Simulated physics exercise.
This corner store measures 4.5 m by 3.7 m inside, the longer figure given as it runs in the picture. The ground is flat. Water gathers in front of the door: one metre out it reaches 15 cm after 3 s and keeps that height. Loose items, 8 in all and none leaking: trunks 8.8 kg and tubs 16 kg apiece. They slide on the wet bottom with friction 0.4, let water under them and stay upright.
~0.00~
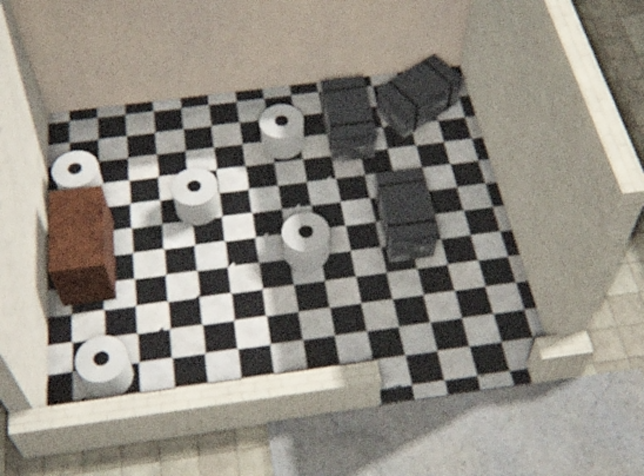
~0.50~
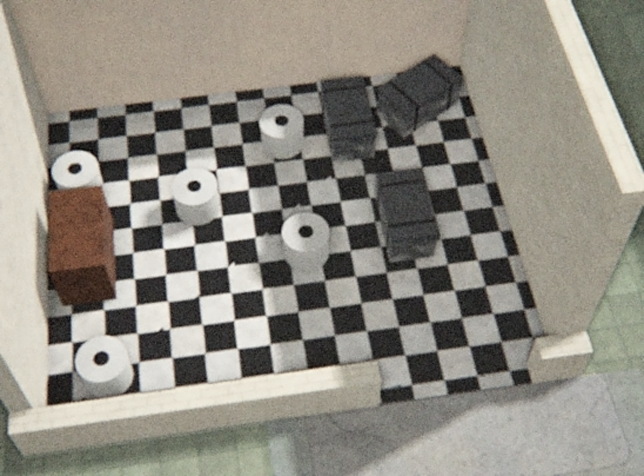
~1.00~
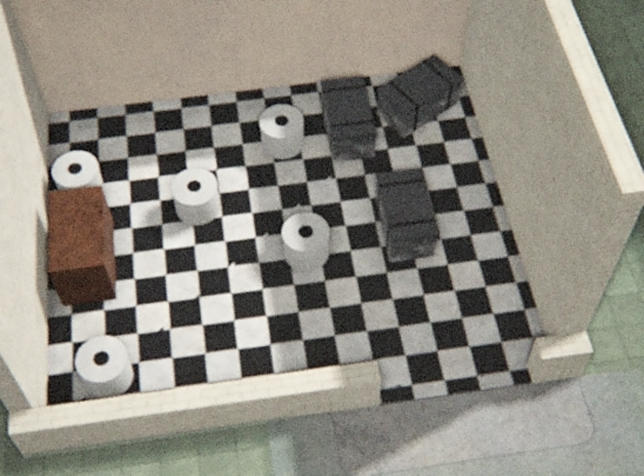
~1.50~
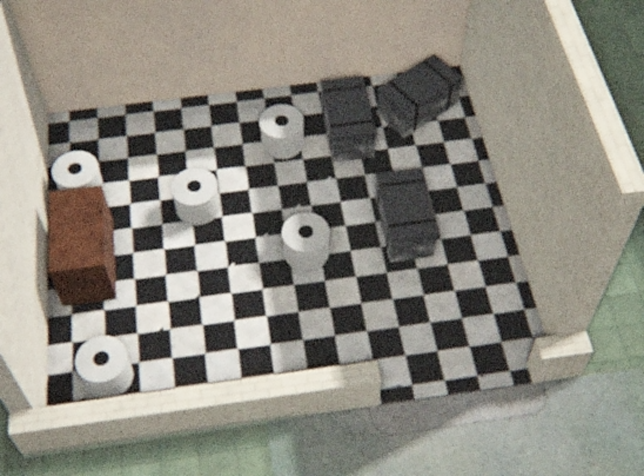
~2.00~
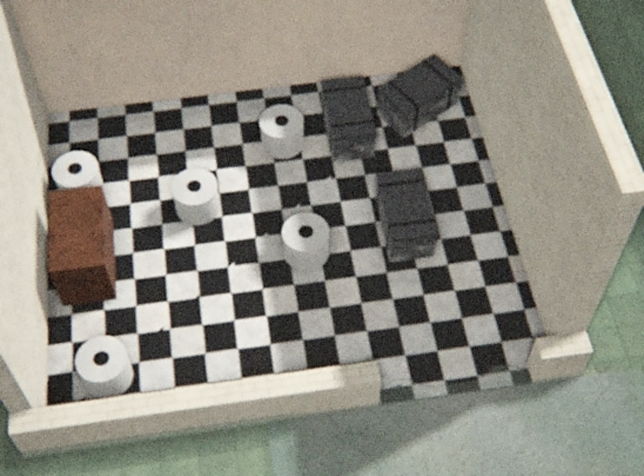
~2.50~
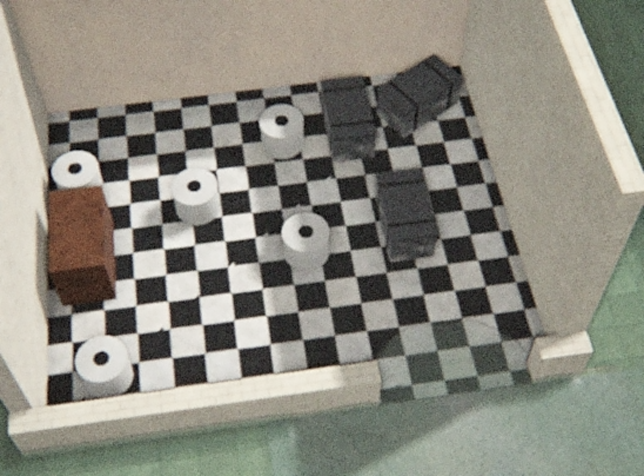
Greenish water spread over the ground outside a small room with a checkered floor, then crept in through the doorway at the lower right, while the white tubs and dark trunks inside stayed put.
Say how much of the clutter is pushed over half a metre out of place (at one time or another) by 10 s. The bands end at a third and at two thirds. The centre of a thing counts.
It is one to two thirds.
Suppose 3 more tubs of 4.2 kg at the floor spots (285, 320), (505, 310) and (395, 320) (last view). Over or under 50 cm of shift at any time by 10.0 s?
In that order: Less, past it, more.
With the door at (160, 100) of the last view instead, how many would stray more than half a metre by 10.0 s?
Then 1.
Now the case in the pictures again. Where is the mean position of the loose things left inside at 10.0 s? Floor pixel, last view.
Around (226, 194).
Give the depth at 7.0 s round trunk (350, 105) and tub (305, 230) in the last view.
About 7 and 3 cm.
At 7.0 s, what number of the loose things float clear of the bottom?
At that moment 3.
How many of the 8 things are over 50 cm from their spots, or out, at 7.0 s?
3 of them.
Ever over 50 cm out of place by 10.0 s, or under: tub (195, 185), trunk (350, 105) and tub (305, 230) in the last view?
In turn: Short of it, over, less.
After 3.5 s 0 of 8 are over 50 cm from their spots; 0 afloat.
After 4.5 s 0 of 8 are over 50 cm from their spots; 0 afloat.
After 7.0 s 3 of 8 are over 50 cm from their spots; 3 afloat.
After 10.0 s 3 of 8 are over 50 cm from their spots, and 3 have been at some point; 3 afloat.
